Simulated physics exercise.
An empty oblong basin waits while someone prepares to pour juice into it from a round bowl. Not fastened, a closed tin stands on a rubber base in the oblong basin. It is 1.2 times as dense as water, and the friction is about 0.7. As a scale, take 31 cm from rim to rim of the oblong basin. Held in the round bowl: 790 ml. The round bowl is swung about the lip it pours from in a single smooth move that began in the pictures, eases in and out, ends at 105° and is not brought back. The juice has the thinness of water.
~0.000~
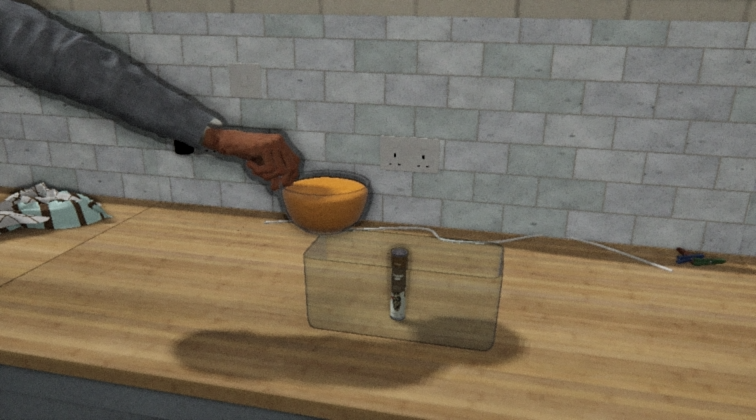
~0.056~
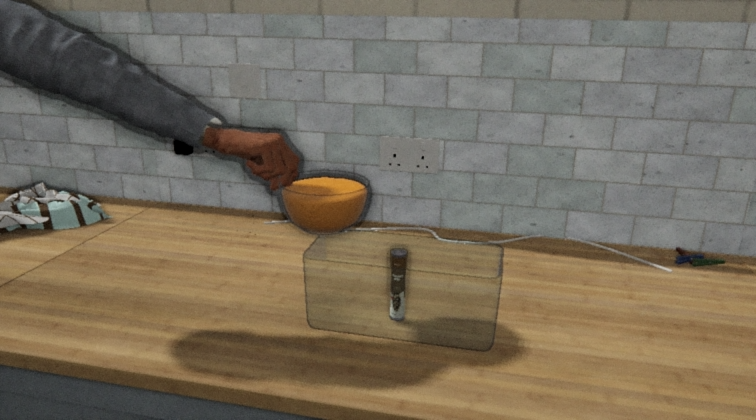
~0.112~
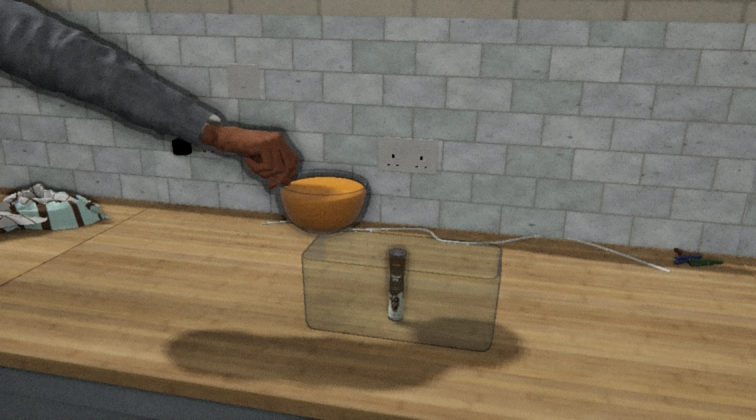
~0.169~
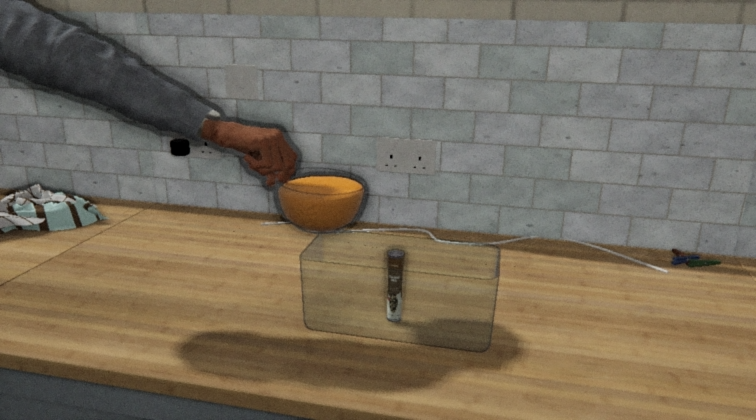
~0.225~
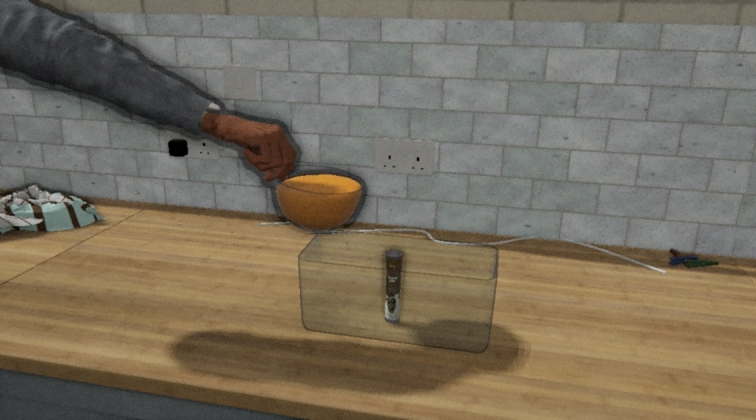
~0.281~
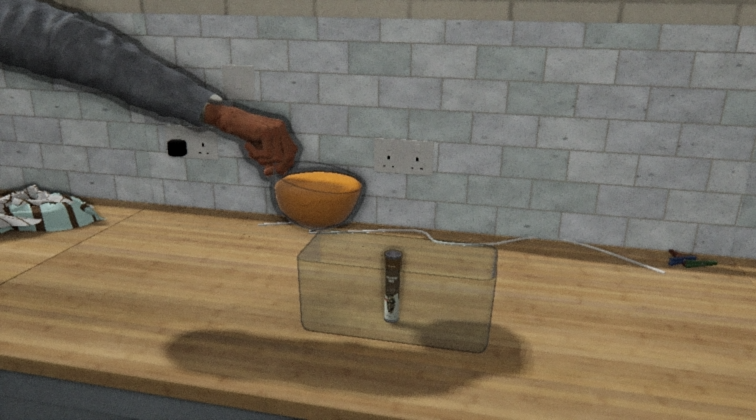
We see a hand holding an orange round bowl of juice above a clear oblong basin with a small upright dark object inside, on a wooden counter; the hand slowly tilts the bowl slightly to the right.
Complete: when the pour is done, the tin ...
... remains on its base.
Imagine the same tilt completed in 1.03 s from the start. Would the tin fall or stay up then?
Result: Tin upright.
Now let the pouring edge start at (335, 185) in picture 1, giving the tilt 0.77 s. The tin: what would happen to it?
It tumbles.
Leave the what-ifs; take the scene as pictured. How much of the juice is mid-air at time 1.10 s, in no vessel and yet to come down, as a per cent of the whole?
Something like 12 per cent is in the air then.
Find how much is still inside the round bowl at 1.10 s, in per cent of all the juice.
6 per cent or so.
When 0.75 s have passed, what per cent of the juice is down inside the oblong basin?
14 %, give or take.
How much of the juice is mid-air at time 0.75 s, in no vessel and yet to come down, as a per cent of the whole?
Near 30 per cent of it all.
Then, 0.75 s in, the tilt is 62° and 55 per cent is still to pour; the tin stands where it began.
Then, 1.10 s in, the tilt is 96° and 6 per cent is still to pour; the tin stands where it began.
Then, 1.46 s in, the tilt is 105° and 0 per cent is still to pour; the tin stands where it began.
Then, 1.85 s in, the tilt is 105° and 0 per cent is still to pour; the tin stands where it began.
Finally, the tin stands where it began.
